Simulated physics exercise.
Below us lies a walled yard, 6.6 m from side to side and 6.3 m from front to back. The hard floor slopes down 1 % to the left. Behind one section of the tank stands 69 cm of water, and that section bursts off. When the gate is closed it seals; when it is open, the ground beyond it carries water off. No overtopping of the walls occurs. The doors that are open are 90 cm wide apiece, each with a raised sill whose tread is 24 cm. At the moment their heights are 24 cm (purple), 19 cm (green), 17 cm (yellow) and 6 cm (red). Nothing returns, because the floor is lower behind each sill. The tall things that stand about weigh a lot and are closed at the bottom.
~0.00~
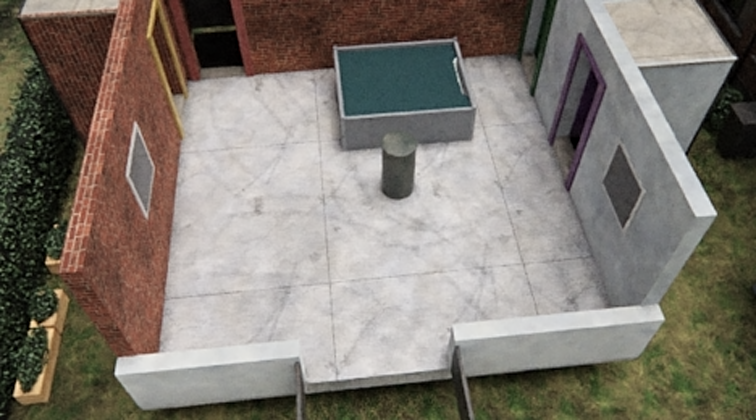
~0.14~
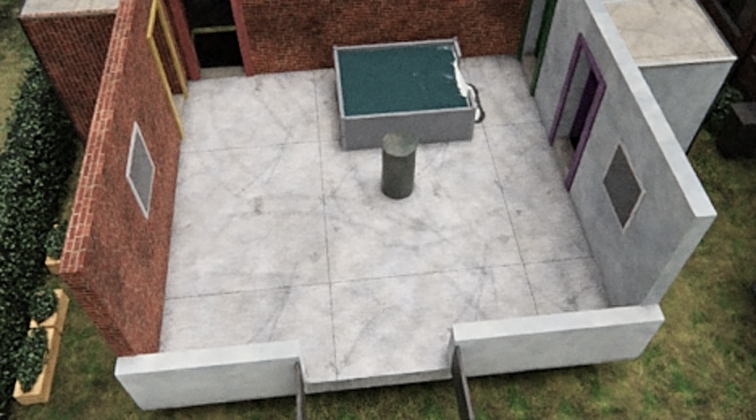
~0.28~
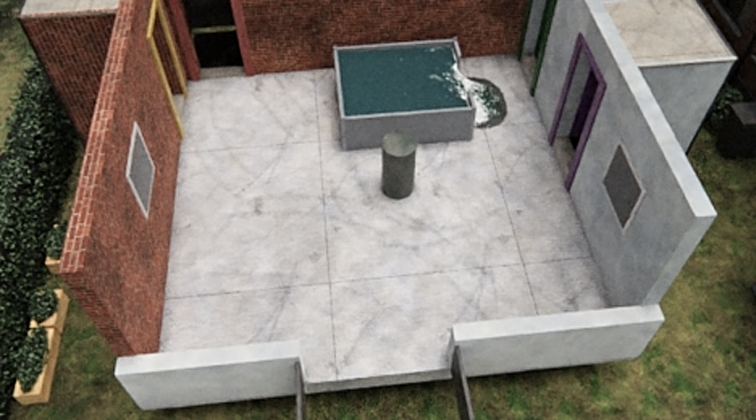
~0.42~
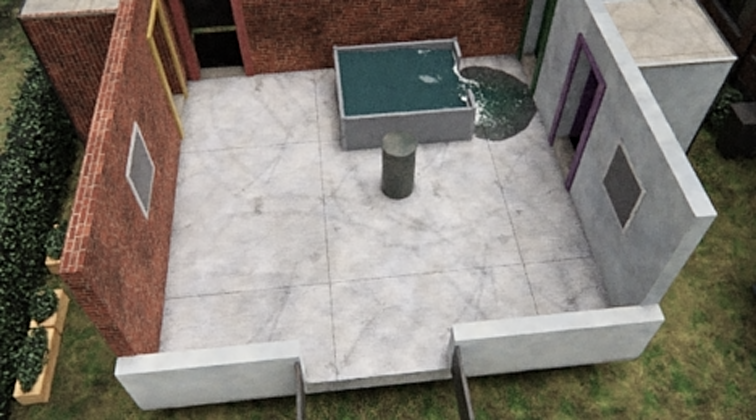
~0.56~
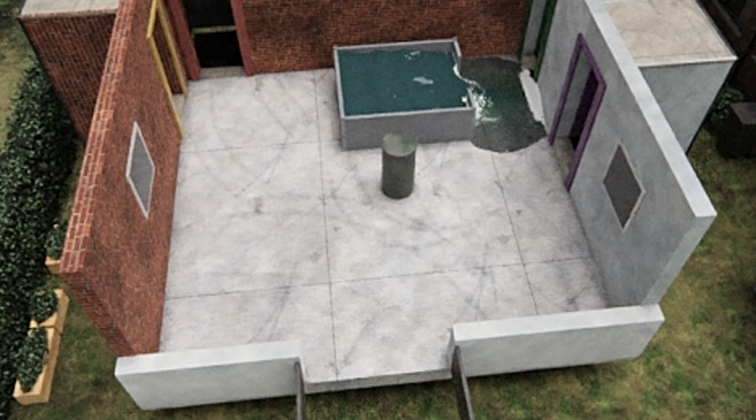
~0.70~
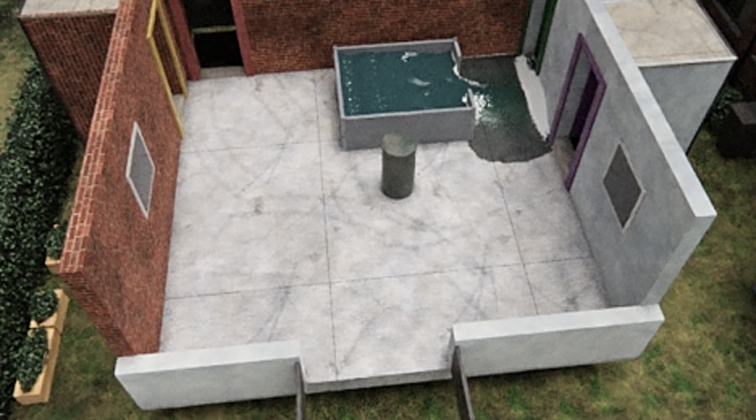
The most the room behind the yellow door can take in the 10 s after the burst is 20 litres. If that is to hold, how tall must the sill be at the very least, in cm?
Close to 8 cm is just enough.
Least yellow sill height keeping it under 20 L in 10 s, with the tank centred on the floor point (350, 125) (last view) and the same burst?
Some 8.5 cm.
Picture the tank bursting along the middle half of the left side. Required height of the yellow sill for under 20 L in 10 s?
Then something near 27 cm.
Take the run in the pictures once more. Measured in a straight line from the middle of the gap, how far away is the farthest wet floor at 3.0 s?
About 5.2 metres out.
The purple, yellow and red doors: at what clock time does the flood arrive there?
Arrival times - purple: 0.9 s; yellow: 3.8 s; red: 3.2 s.
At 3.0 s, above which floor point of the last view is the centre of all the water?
(444, 127), roughly.
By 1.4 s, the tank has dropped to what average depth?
Around 50 cm deep on average.
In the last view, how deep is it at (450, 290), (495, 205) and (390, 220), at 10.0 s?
About 6, 2 and 2 cm respectively.
After 1.4 s water covers 10 % of the floor, deepest (42 cm) near (515, 59); it has not reached the yellow door.
After 3.0 s water covers 35 % of the floor, deepest (32 cm) near (528, 96); it has not reached the yellow door.
After 10.0 s water covers 85 % of the floor, deepest (12 cm) near (249, 349); 7 cm at the yellow door, 0 litres in over its 17 cm sill.
At the yellow door as built, the water arrived by 3.9 s and peaked near 11 cm at 4.2 s.
Run again over the same 10 s with other heights there, 34 litres in over 7 cm, 8 litres over 9.5 cm. The limit of 20 litres is kept from about 8 cm up.
